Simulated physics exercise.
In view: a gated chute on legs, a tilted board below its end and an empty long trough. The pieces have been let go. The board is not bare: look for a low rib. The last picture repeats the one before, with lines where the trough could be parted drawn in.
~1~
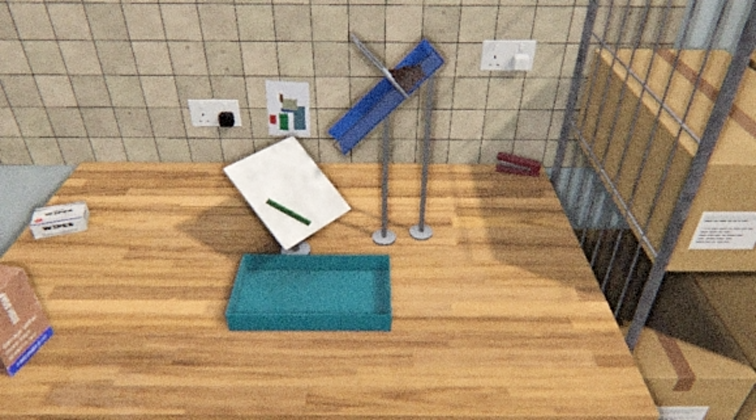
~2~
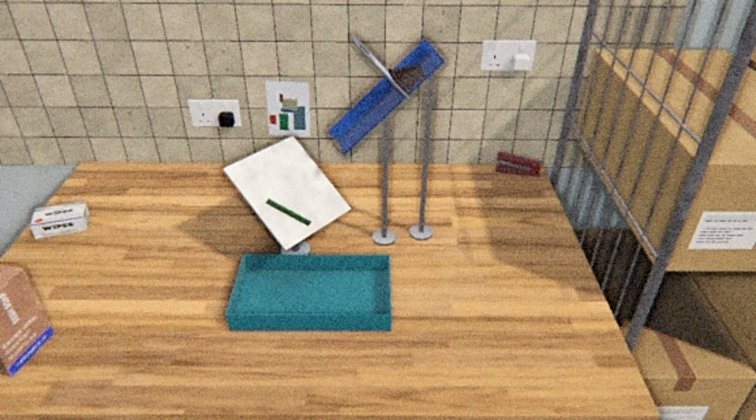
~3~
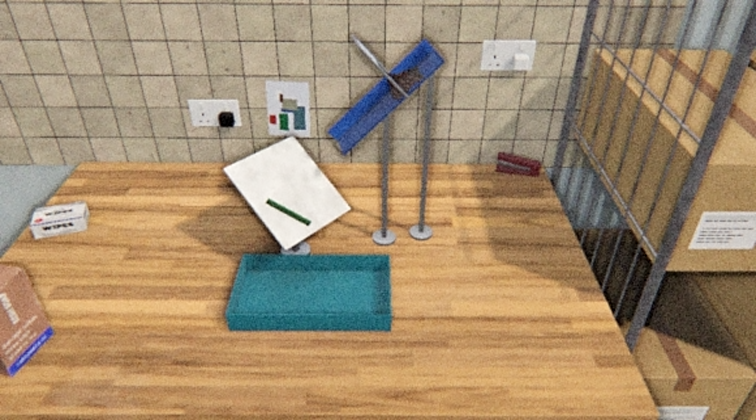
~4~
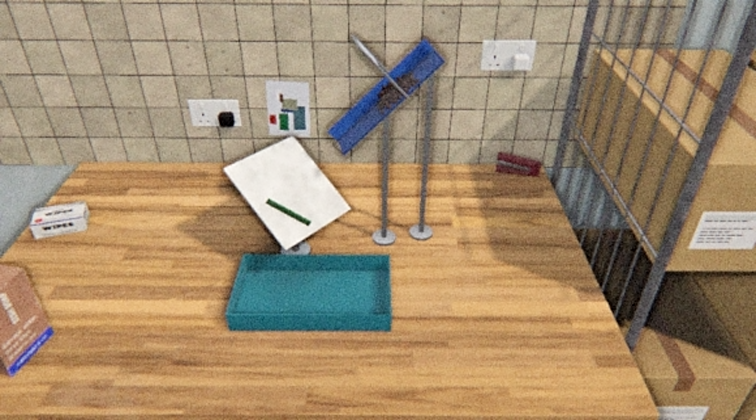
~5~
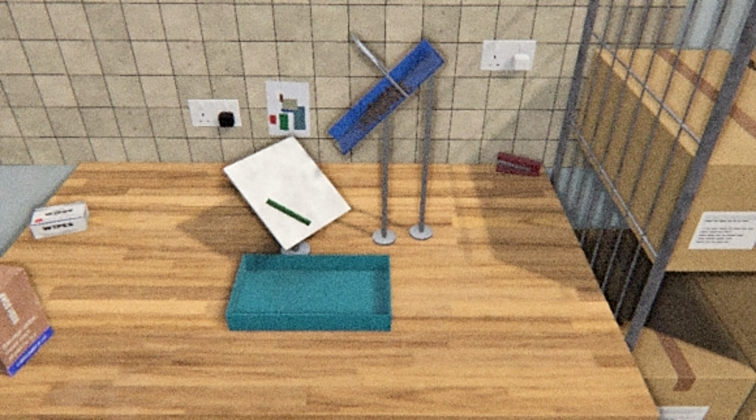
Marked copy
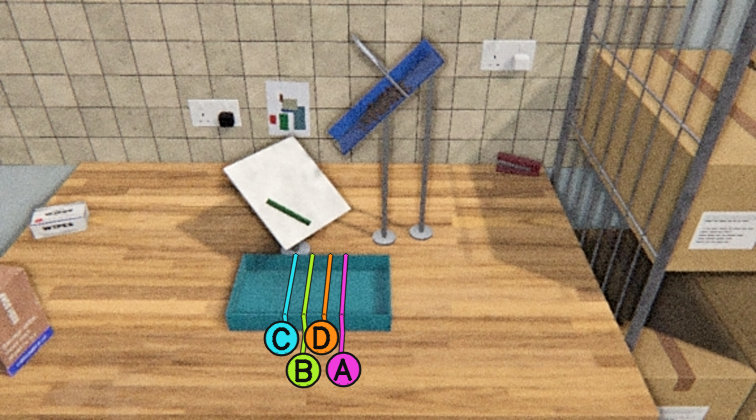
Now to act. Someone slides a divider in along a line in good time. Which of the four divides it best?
Go for A.
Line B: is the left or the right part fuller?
The right side.
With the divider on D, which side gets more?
Right.
On the marked copy, line A crosses the front rim at (341, 315); line B crosses the front rim at (303, 315); line C crosses the front rim at (284, 315); line D crosses the front rim at (324, 315).
For line A, of what is caught, about half on the left of the divider, about half on the right.
For line B, of what is caught, a small part on the left of the divider, nearly all on the right.
For line C, of what is caught, a stray few on the left of the divider, nearly all on the right.
For line D, of what is caught, a small part on the left of the divider, most on the right.
